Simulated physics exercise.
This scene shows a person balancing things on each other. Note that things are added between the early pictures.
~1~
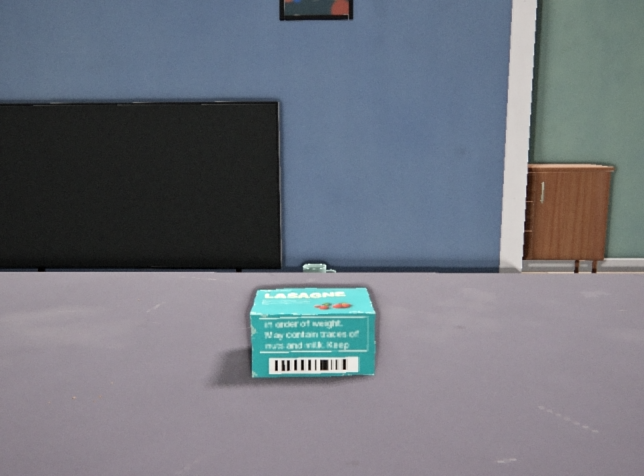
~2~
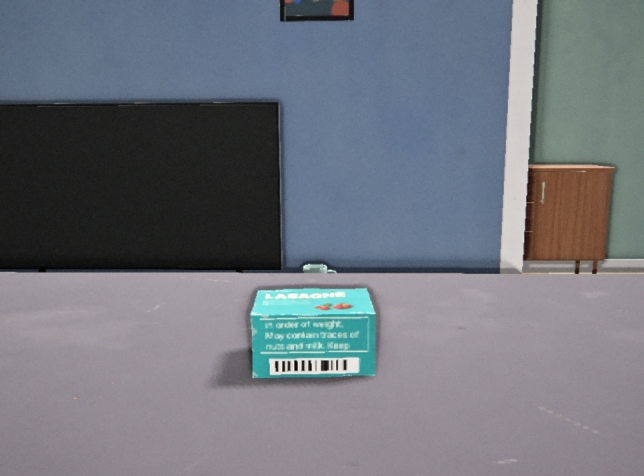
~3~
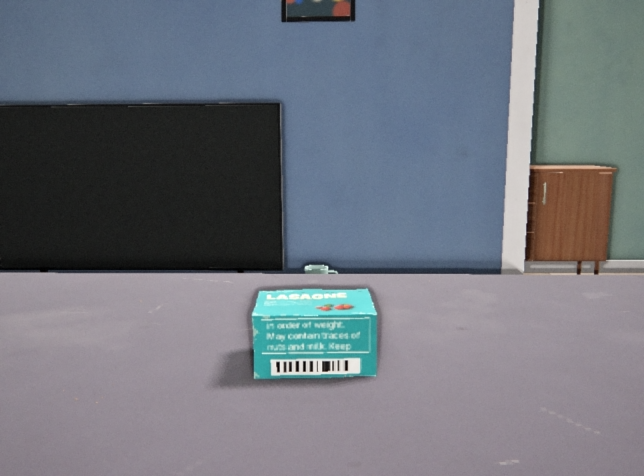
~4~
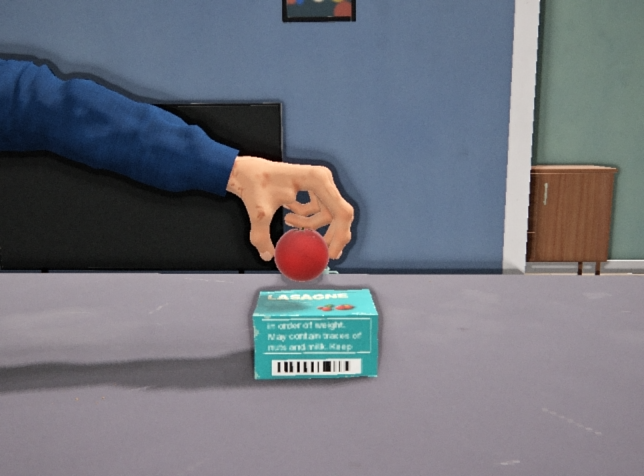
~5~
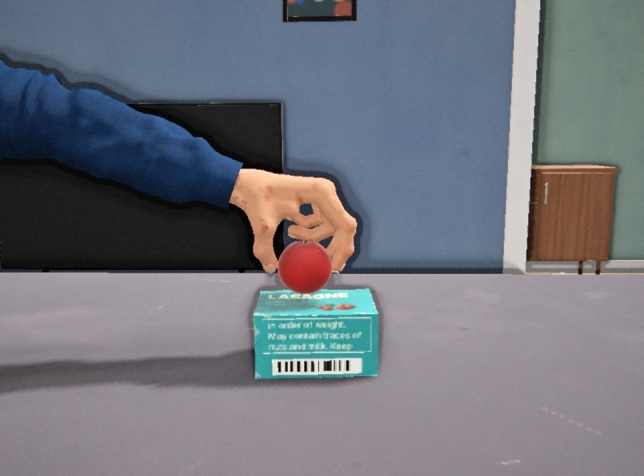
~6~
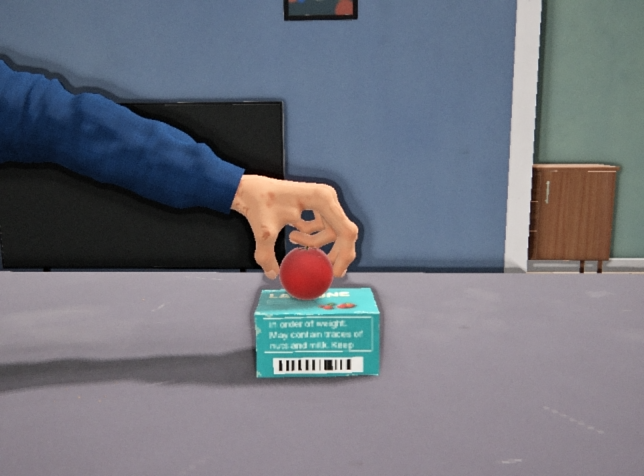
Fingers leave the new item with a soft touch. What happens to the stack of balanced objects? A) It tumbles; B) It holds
It holds (B).
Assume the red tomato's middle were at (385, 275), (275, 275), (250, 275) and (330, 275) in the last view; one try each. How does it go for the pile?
Outcomes in order: A collapse, no collapse, a collapse, no collapse.
Then, 0.20 s after the last picture, nothing has stirred.
Then, 0.60 s after the last picture, red tomato resting near (306, 273).
At rest, both in place. Seen from the same camera at the end, red tomato near (306, 273). The pile keeps its balance.
